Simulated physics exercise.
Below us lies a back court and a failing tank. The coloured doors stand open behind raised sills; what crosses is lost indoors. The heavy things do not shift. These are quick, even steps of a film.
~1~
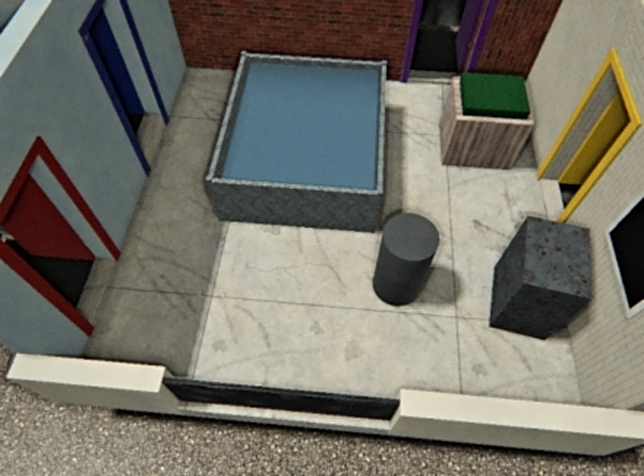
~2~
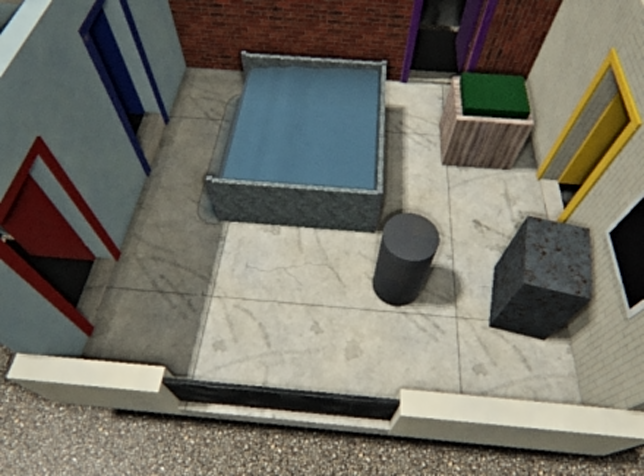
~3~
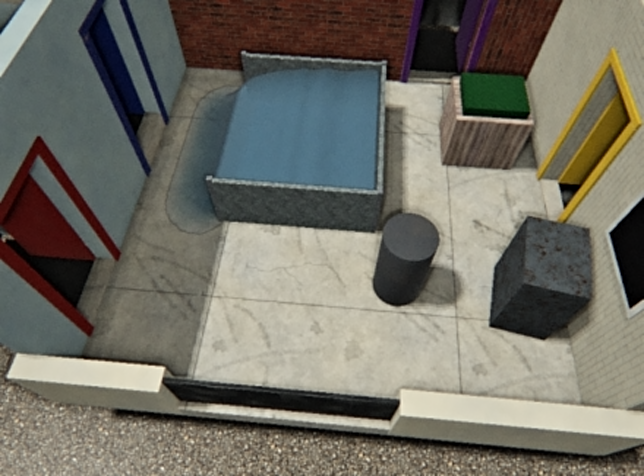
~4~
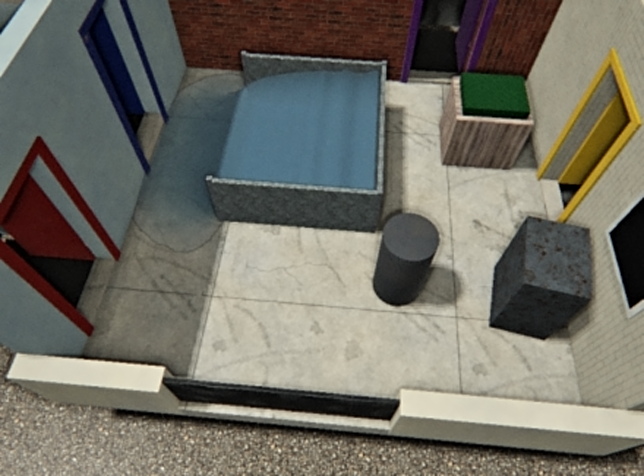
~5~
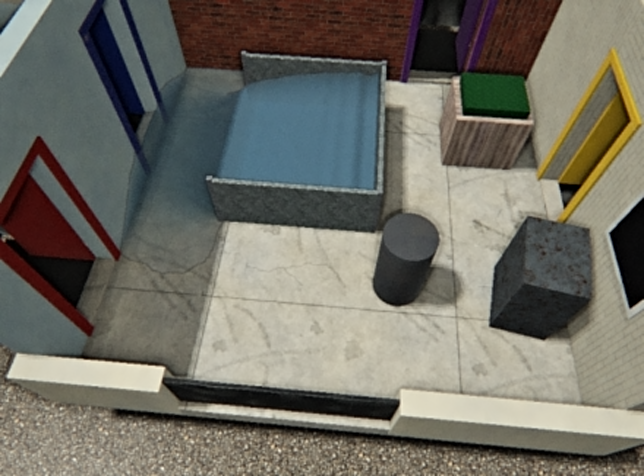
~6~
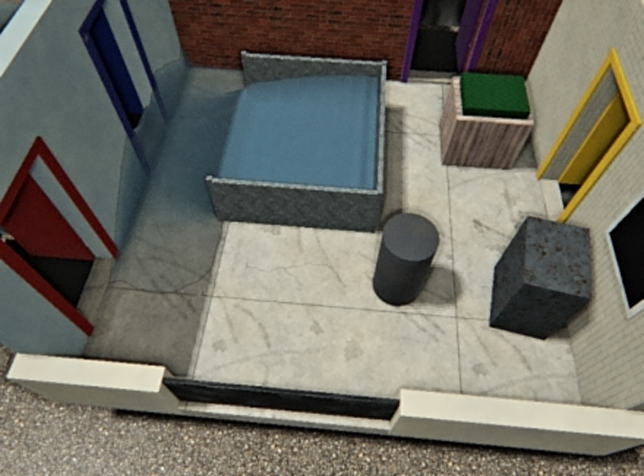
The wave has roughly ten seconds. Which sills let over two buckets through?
In the end: The yellow door takes more than that; the blue door takes more than that; the red door takes more than that; the purple door takes more than that.
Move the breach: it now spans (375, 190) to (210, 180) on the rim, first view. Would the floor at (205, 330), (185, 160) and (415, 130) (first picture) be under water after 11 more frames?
In turn: Wet, not flooded, clear.
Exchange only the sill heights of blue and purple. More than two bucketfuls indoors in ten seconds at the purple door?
In short: The purple door is under.
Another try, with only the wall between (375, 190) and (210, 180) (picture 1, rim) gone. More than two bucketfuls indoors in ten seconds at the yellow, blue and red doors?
In short: Yellow floods; blue stays under; red is over.
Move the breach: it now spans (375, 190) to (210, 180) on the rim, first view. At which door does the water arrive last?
That is the purple-painted one.
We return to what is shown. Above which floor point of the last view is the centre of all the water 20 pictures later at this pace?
Roughly at (275, 183).
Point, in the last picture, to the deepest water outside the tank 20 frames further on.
At about (521, 100).
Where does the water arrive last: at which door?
The door marked yellow.
A moment on, water covers 25 % of the floor; the yellow door not reached, the blue door far over two buckets in, the red door under two buckets in, the purple door not reached.
Next, water covers 45 % of the floor; the yellow door not reached, the blue door far over two buckets in, the red door over two buckets in, the purple door not reached.
Then, water covers 70 % of the floor; the yellow door not reached, the blue door far over two buckets in, the red door over two buckets in, the purple door under two buckets in.
Later, water covers 95 % of the floor; the yellow door under two buckets in, the blue door far over two buckets in, the red door far over two buckets in, the purple door over two buckets in.
In the end, water covers 100 % of the floor; the yellow door over two buckets in, the blue door far over two buckets in, the red door far over two buckets in, the purple door far over two buckets in.
